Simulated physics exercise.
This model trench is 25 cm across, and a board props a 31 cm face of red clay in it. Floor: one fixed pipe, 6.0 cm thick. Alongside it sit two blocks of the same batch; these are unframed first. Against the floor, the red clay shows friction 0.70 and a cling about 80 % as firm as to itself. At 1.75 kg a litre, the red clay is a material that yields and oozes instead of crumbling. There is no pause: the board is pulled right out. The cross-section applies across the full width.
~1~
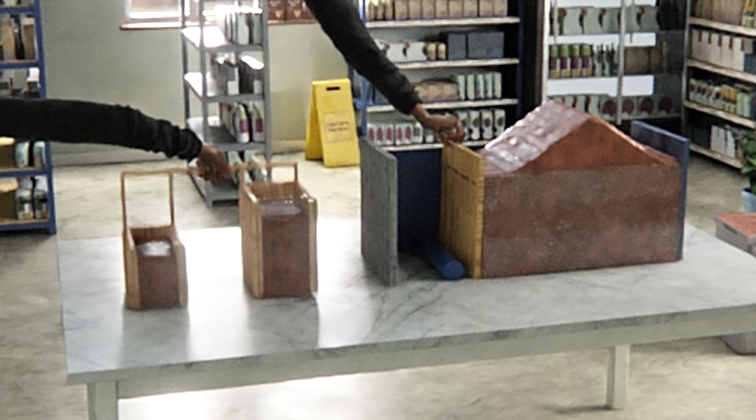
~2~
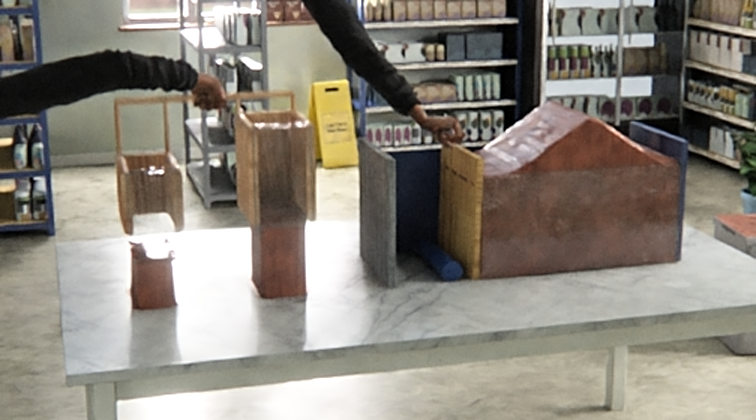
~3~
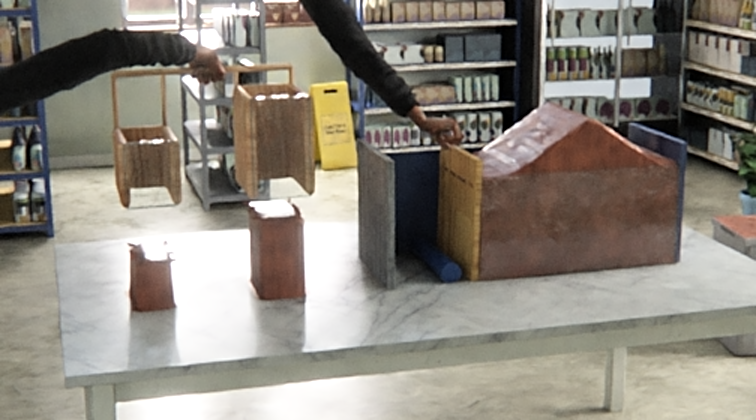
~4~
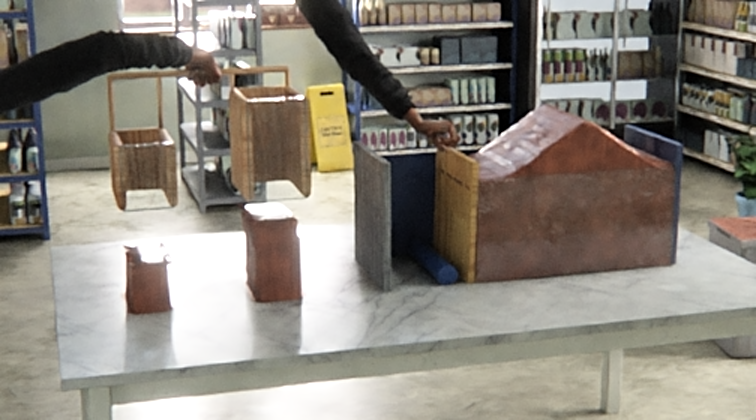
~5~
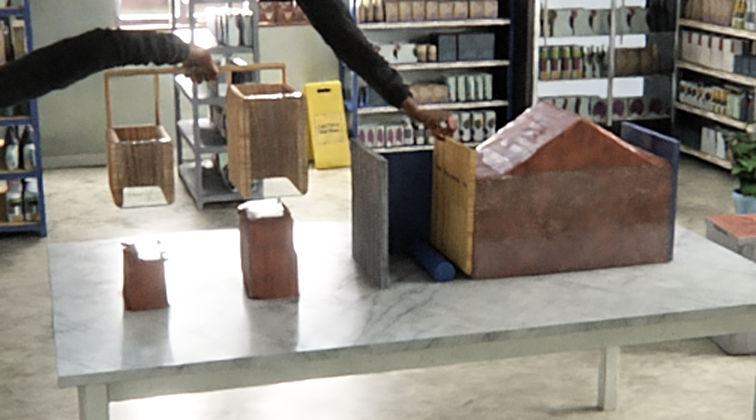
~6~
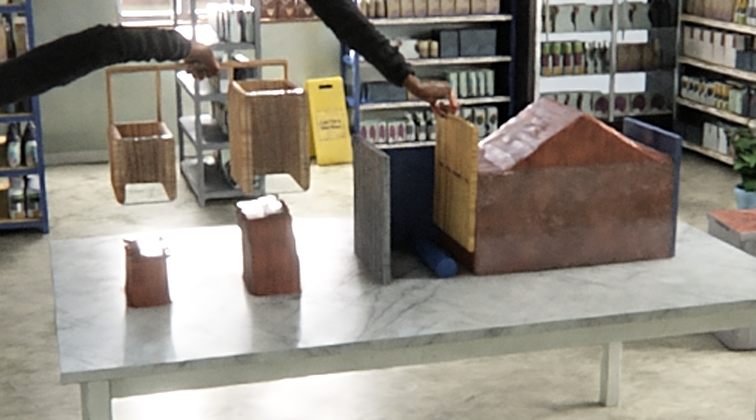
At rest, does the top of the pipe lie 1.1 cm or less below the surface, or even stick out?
Yes, it stays near the surface or in view.
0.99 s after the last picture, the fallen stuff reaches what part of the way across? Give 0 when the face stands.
14 percent.
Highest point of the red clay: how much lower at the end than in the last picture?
The gap comes to roughly 4.5 centimetres.
Then, 0.29 s after the last picture, the face still stands and nothing lies on the pipe.
Then, 0.64 s after the last picture, the face still stands and nothing lies on the pipe.
Then, 0.99 s after the last picture, the fallen stuff reaches 14 % of the way across and nothing lies on the pipe.
Then, 1.34 s after the last picture, the fallen stuff reaches 21 % of the way across and nothing lies on the pipe.
Then, 1.46 s after the last picture, at the end, the fallen stuff reaches 21 % of the way across and nothing lies on the pipe.
